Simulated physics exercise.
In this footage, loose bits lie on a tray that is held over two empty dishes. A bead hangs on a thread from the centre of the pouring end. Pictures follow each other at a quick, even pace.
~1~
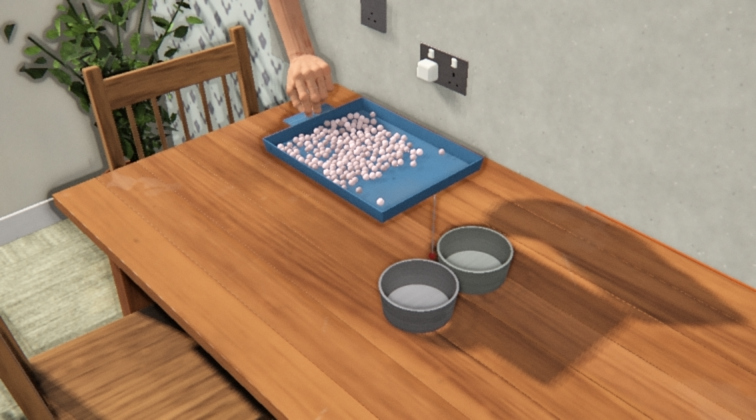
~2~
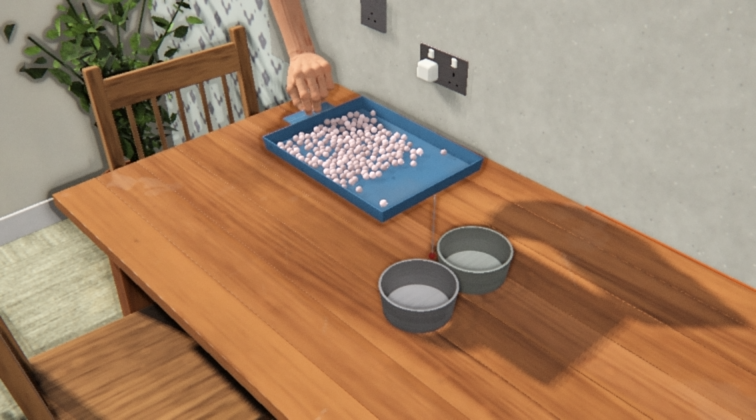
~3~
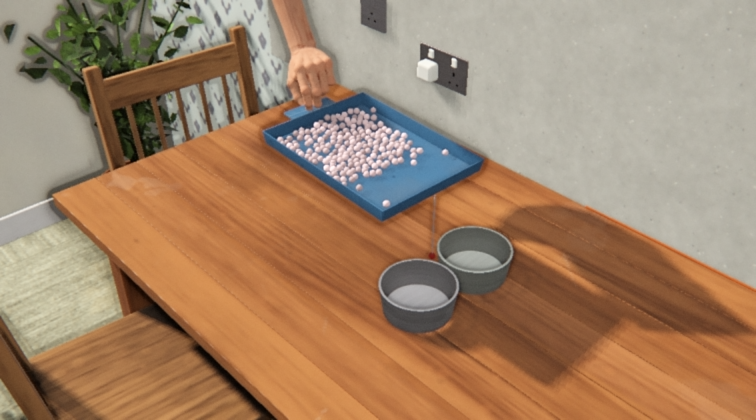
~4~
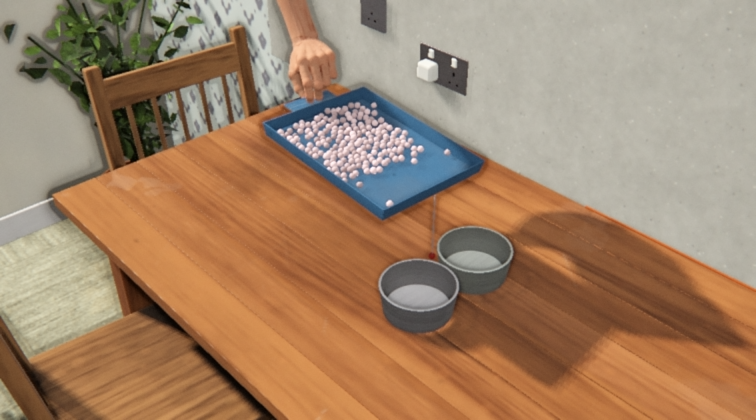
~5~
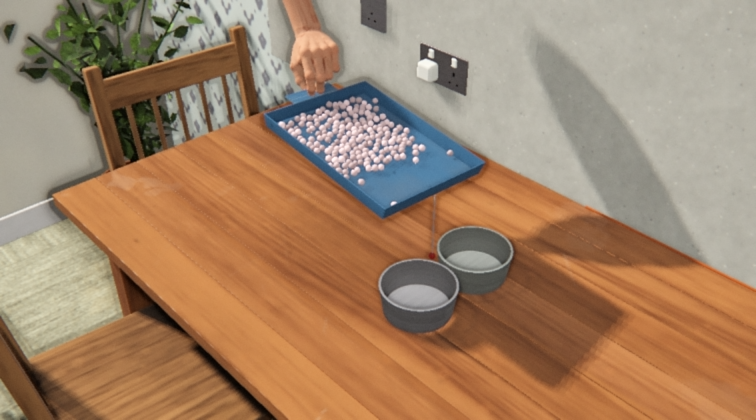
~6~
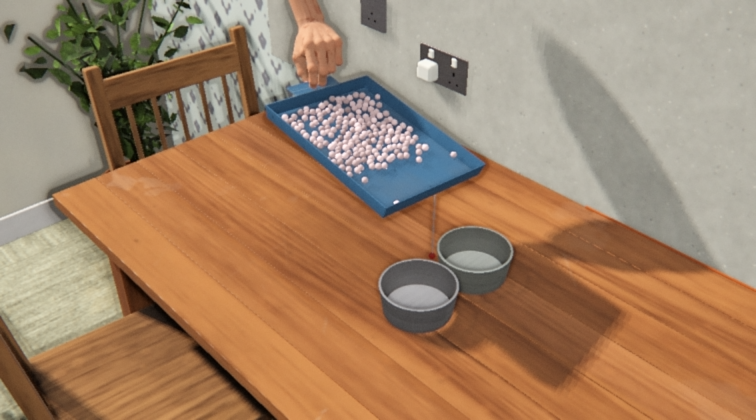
A hand slowly raises the back of a blue tray, and the pale beads shift slightly.
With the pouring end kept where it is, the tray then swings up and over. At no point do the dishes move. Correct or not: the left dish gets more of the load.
Not correct; the right dish gets more.
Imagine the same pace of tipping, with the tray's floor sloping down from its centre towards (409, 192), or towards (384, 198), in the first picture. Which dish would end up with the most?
Results - the dish on the left side first, the dish on the left side second.
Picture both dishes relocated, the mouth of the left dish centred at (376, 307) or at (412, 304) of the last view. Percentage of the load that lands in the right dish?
About 0% on the first try and 30% on the second.
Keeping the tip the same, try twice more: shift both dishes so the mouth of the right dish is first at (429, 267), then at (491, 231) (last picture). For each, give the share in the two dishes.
Close to 0 per cent, followed by close to 90 per cent.
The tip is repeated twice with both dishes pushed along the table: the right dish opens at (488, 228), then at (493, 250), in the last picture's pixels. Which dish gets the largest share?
At the first spot the right-side one comes out ahead, at the second spot the right-side one.
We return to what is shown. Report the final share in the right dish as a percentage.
Close to 90 in every hundred pieces.
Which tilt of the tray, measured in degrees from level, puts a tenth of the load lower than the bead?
At about 65°.
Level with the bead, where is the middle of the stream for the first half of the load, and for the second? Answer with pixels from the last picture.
Earlier portion about (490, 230); later portion about (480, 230).
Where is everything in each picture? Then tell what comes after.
Corners of the pouring end at (382, 210) and (480, 157), level; middle of the load at (352, 151), sugar pearls; left dish at (446, 313); right dish at (502, 275); bead on its thread at (432, 256), in the first picture.
Corners of the pouring end at (382, 210) and (480, 158), level; middle of the load at (352, 150), in the second picture.
Corners of the pouring end at (383, 209) and (481, 159), tipped barely, lowest at the right corner; middle of the load at (352, 147), in the third picture.
Corners of the pouring end at (384, 208) and (481, 160), tipped a little, lowest at the right corner; middle of the load at (352, 143), in the fourth picture.
Corners of the pouring end at (385, 207) and (482, 162), tipped a little, lowest at the right corner; middle of the load at (354, 139), in the fifth picture.
Corners of the pouring end at (386, 206) and (482, 163), tipped a little, lowest at the right corner; middle of the load at (357, 135), about two thirds on the move; left dish at (446, 313); right dish at (502, 275), in the sixth picture.
Soon after the last picture, tray tipped steeply; nearly all on the tray; a small part in the right dish; a stray few outside both; a stray few in the air.
A little later, tray tipped right over; a small part on the tray; most in the right dish; a small part outside both; a small part in the air.
Later still, tray tipped past a quarter turn; nearly all in the right dish; a small part outside both.
At rest, tray tipped past a quarter turn; none in the left dish; nearly all in the right dish; a small part outside both.
